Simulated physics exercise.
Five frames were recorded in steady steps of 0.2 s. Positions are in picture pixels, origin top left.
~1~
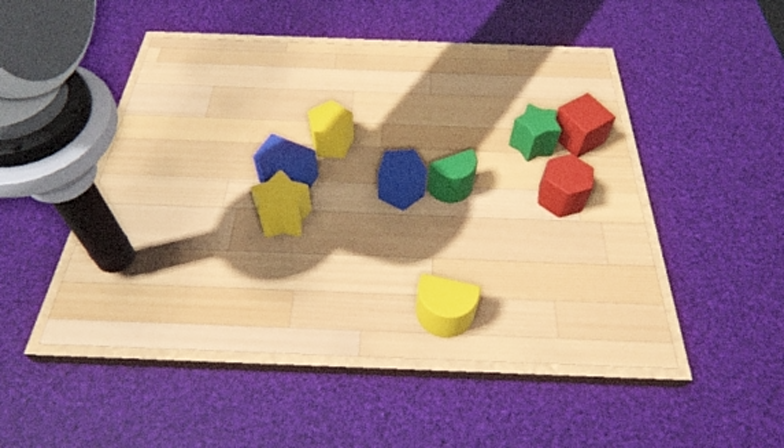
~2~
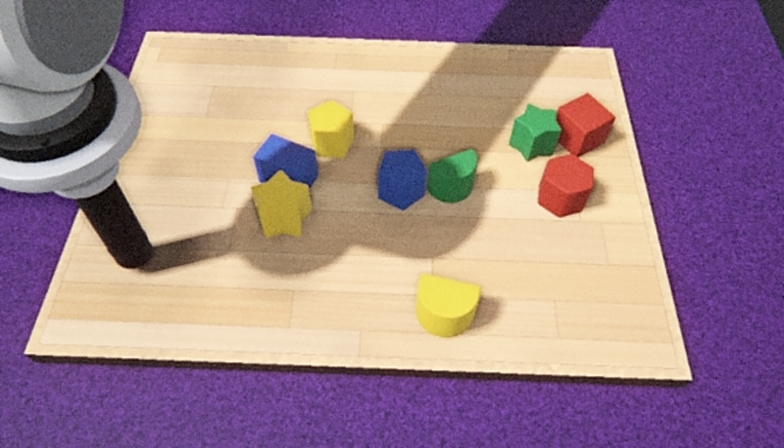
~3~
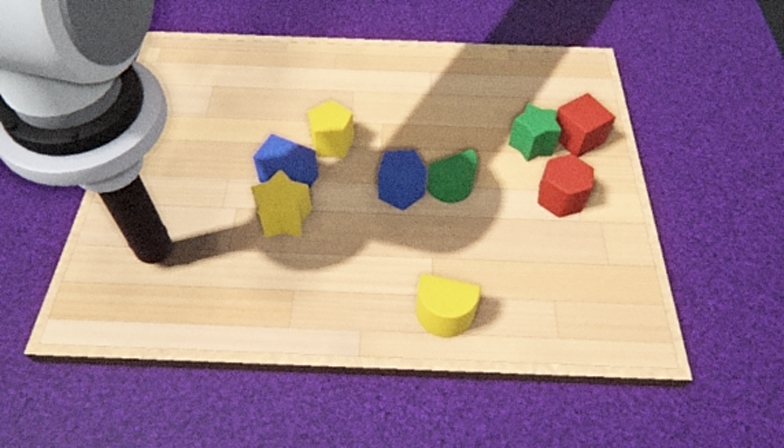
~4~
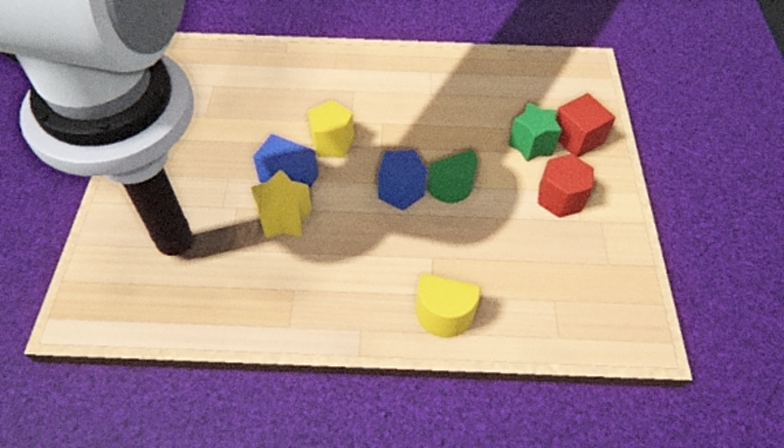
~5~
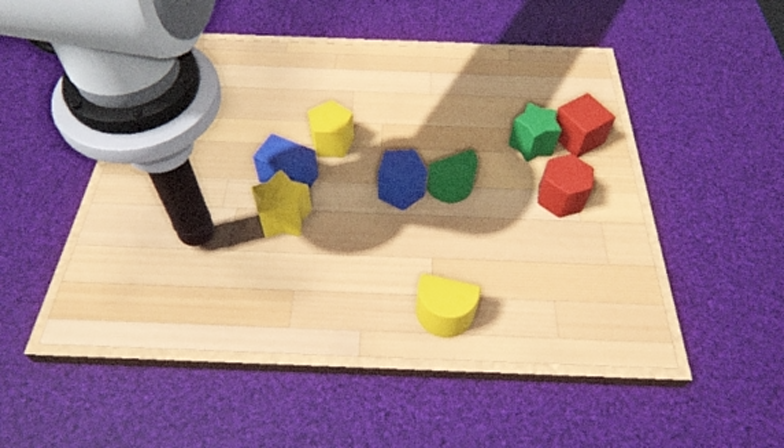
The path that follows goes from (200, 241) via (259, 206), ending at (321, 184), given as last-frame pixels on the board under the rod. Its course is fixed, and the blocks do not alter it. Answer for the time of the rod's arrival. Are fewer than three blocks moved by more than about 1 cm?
No, that is not how it ends up.
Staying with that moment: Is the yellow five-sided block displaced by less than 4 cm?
I'd say yes.
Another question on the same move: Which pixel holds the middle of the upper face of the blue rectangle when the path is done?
The point I'd pick in the picture is (317, 132).
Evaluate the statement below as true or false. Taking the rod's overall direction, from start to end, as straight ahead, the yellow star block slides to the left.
That is false.
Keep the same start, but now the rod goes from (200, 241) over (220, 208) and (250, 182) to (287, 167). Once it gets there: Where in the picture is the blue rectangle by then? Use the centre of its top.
At (324, 149).
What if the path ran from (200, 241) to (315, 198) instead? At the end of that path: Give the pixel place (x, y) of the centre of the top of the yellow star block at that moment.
The yellow star block ends near (348, 182).
The first path, step by step. One third of the way, rod (237, 207); nothing pushed yet.
Two thirds of the way, rod (279, 189); yellow star block (303, 192), turned 60° clockwise; blue rectangle (293, 146), turned 15° anticlockwise.
At the end, rod (320, 175); yellow star block (317, 192), turned 95° clockwise; blue rectangle (317, 132), turned 35° anticlockwise; yellow five-sided block (339, 103); blue five-sided block unmoved.
